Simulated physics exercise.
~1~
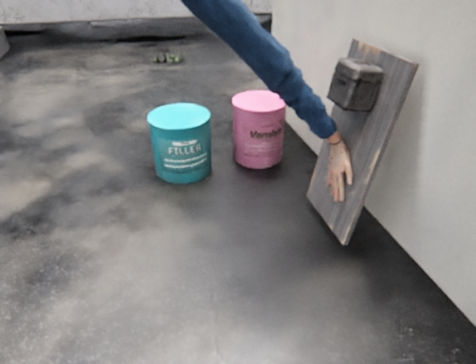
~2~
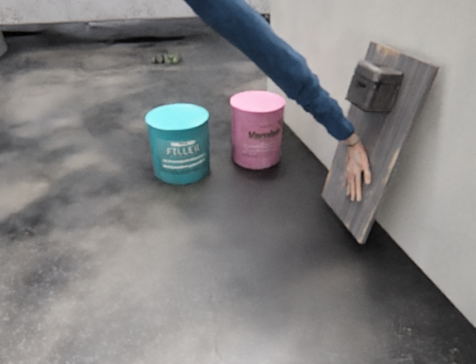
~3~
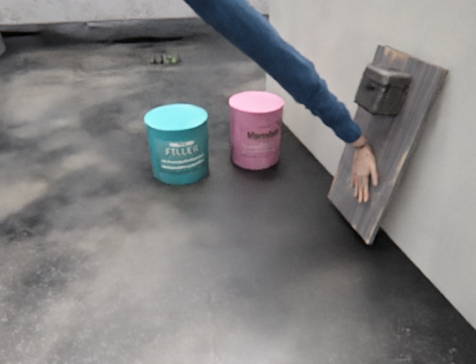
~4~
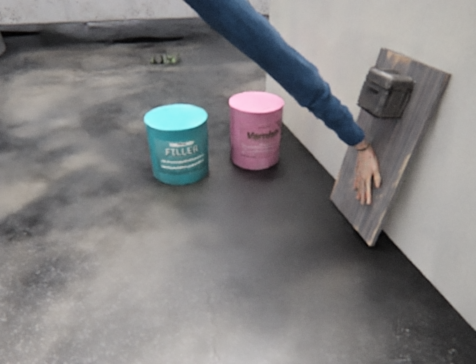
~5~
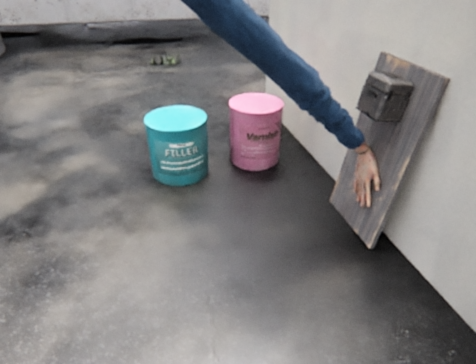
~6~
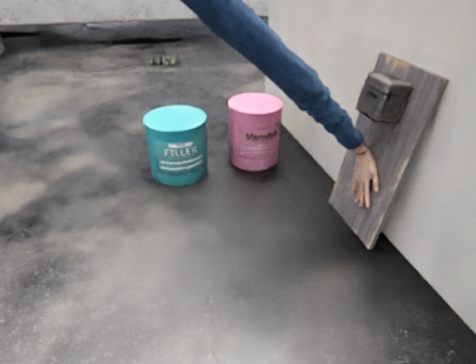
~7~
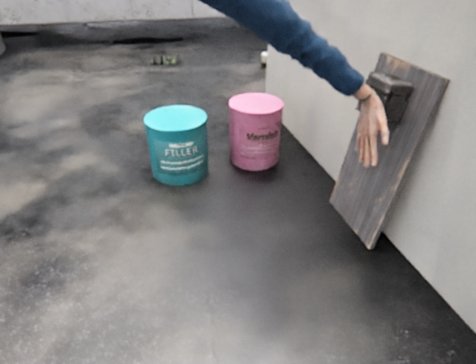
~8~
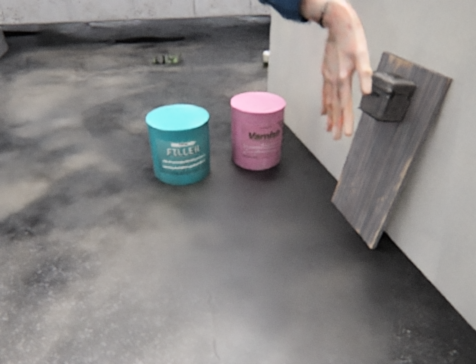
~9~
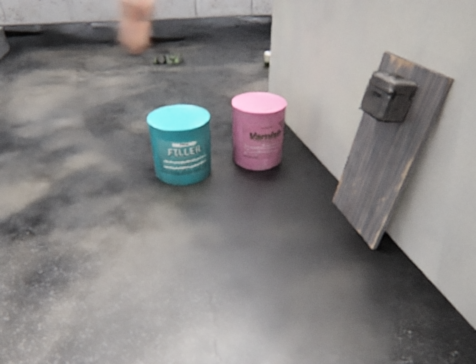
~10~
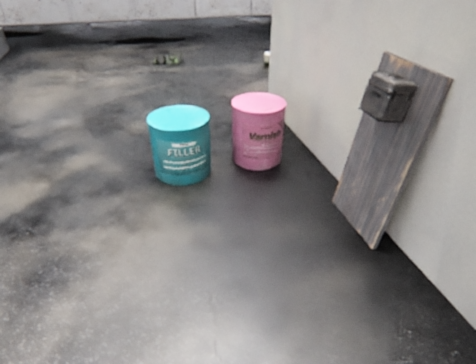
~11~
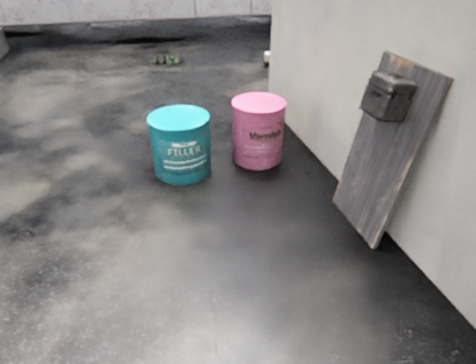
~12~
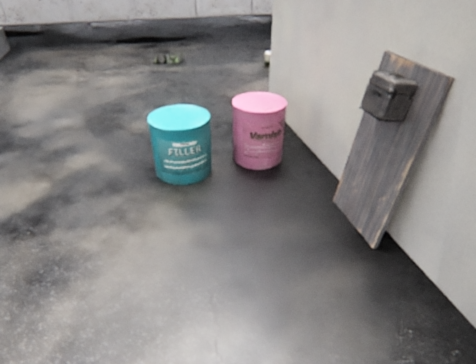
In the video, a hand slides a grey board with a small box attached slightly right along a pale wall, beside turquoise and pink pails, then lets go and withdraws. The board stays leaning against the wall, and both pails remain in place.
